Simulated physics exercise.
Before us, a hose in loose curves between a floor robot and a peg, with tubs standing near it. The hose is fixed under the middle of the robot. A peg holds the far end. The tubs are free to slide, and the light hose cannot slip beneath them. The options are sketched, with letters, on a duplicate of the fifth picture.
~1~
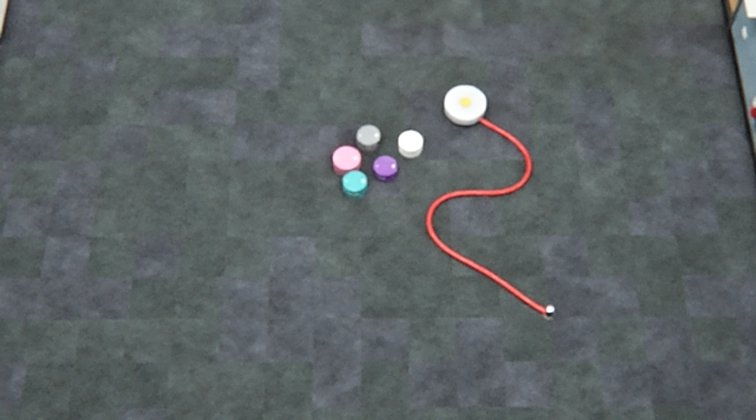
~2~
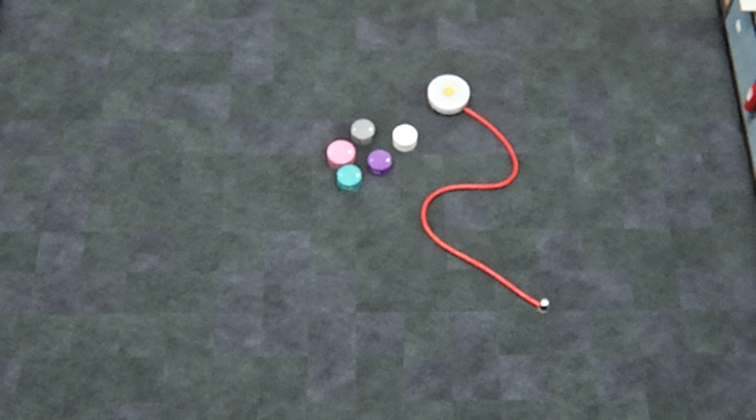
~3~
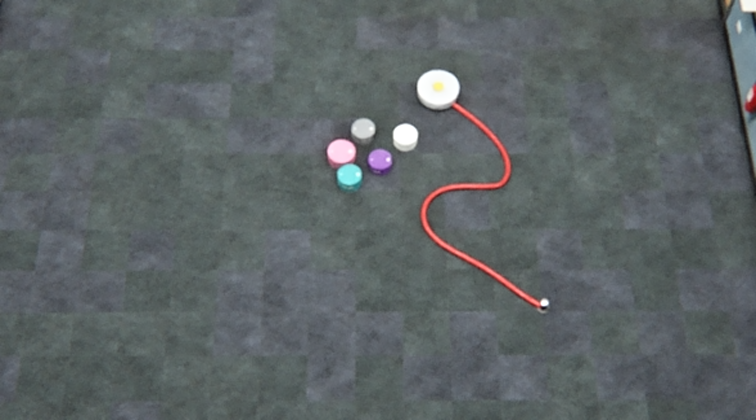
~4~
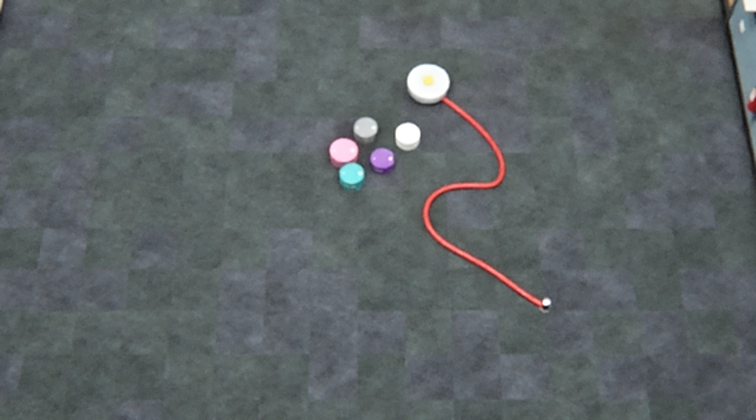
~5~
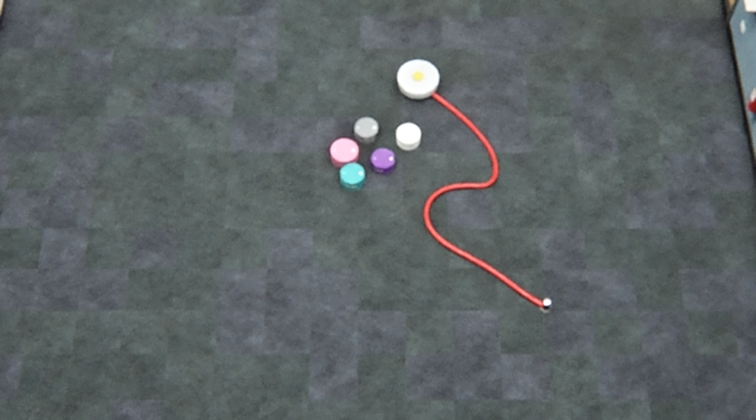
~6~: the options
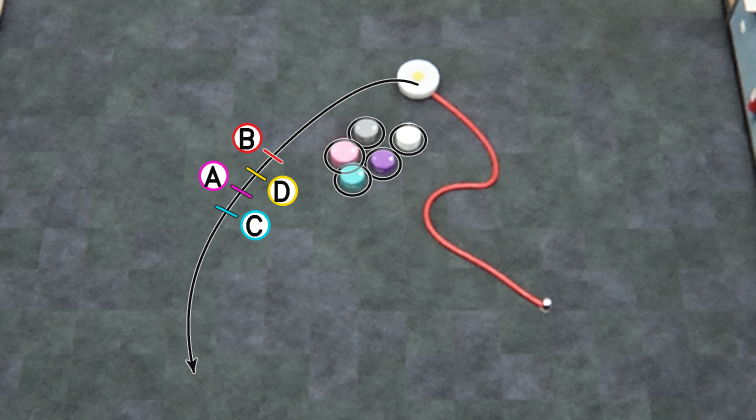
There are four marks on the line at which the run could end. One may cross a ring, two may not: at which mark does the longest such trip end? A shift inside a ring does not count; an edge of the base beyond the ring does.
It should halt at B.
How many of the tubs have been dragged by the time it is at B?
The count is none.
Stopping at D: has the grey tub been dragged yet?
Yes.
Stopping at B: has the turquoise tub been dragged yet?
By then, no.
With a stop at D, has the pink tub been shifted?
No.
On the marked copy, A at (241, 191); B at (273, 156); C at (227, 211); D at (256, 174); the route from (418, 85) via (252, 179) to (194, 372).
With B. Early on, robot (359, 86).
Further on, robot (310, 119).
At the end, robot (272, 152); none over the rings.
As for the rest, A has four over the rings; C has five over the rings; D has two over the rings.
